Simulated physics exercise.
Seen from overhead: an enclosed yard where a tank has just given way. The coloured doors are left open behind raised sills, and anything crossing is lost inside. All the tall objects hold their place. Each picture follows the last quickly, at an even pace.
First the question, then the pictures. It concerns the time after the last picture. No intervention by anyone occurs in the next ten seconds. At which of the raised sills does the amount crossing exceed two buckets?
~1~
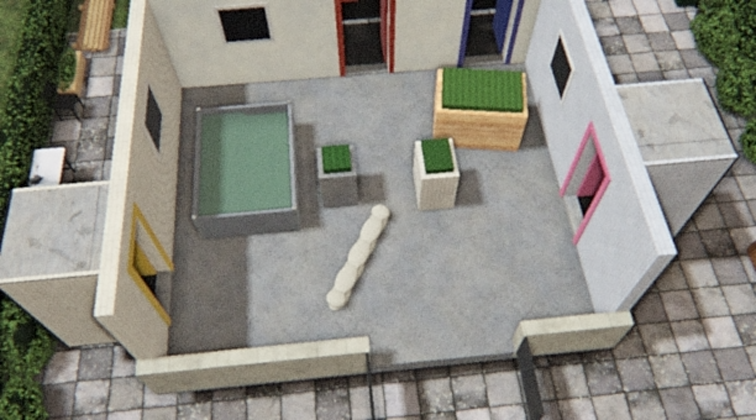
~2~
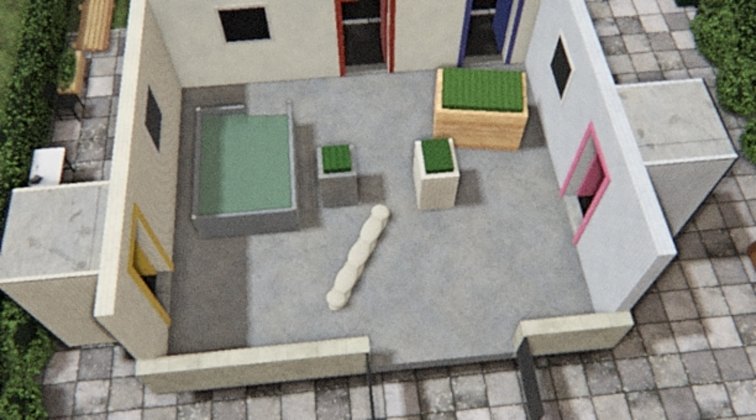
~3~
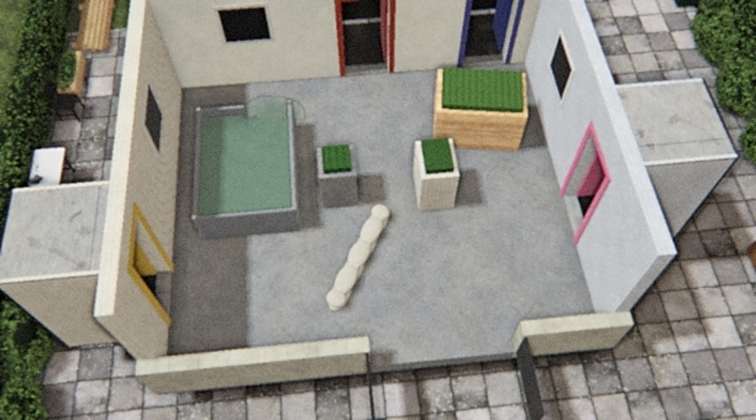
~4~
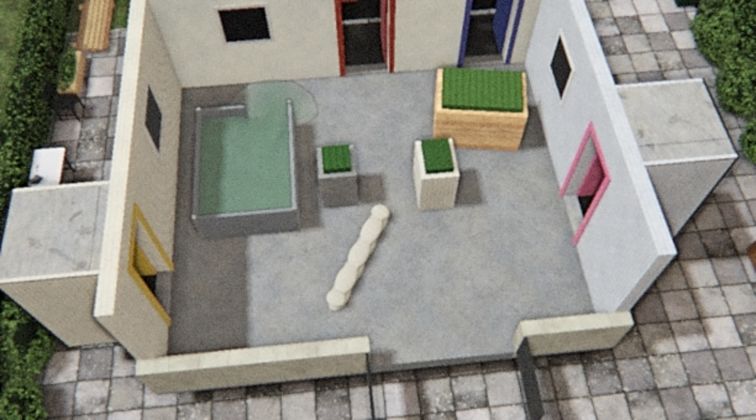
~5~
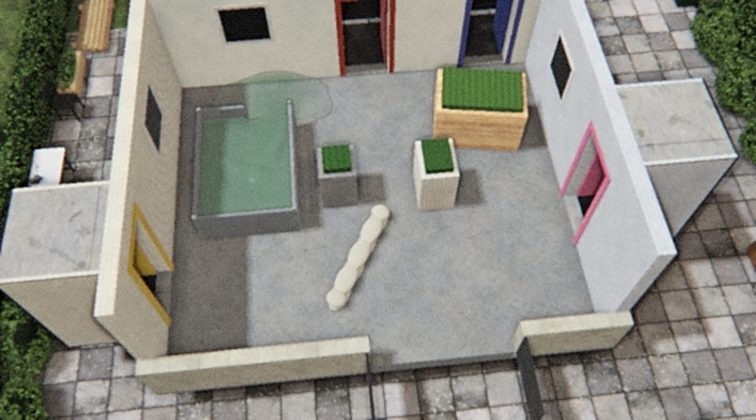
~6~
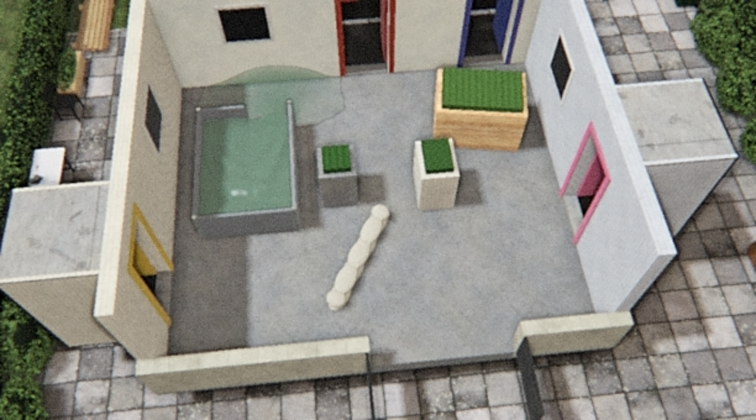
The blue door will pass more than two buckets; the red door will pass more than two buckets; the pink door will pass two buckets at most; the yellow door will pass two buckets at most.
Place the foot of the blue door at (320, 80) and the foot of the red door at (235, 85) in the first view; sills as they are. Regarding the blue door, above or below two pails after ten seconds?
Blue is flooded.
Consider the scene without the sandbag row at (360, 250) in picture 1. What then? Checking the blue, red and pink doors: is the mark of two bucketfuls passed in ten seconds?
Result - blue door tops the line, red door tops the line, pink door falls short of the line.
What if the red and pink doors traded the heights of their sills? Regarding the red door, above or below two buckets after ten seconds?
Red door stays within the limit.
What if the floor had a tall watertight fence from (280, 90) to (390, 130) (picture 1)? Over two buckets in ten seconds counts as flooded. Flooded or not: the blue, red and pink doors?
I'd say the blue door remains below the mark, the red door remains below the mark, and the pink door remains below the mark.
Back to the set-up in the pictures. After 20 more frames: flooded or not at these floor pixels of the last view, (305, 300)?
Call it spared.
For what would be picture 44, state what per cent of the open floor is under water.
Roughly 65 percent, I reckon.
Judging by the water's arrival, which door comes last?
The door marked pink.
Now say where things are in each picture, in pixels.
The tank at (245, 160) is whole and still, in the first frame.
The front is at a hidden place, out from the gap on the tank's far side, in the second frame.
Water pours out on the tank's far side and has run to (259, 99), in the third frame.
The front is at (285, 82), out from the gap on the tank's far side, in the fourth frame.
Water pours out on the tank's far side and has run to (314, 80), in the fifth frame.
The front is at (334, 78), out from the gap on the tank's far side, in the sixth frame.
A moment on, water covers 10 % of the floor; the blue door not reached, the red door wet at the sill, nothing in, the pink door not reached, the yellow door not reached.
Next, water covers 25 % of the floor; the blue door wet at the sill, nothing in, the red door under two buckets in, the pink door not reached, the yellow door not reached.
Then, water covers 40 % of the floor; the blue door wet at the sill, nothing in, the red door over two buckets in, the pink door not reached, the yellow door wet at the sill, nothing in.
Later, water covers 65 % of the floor; the blue door over two buckets in, the red door over two buckets in, the pink door wet at the sill, nothing in, the yellow door under two buckets in.
In the end, water covers 90 % of the floor; the blue door far over two buckets in, the red door over two buckets in, the pink door wet at the sill, nothing in, the yellow door under two buckets in.
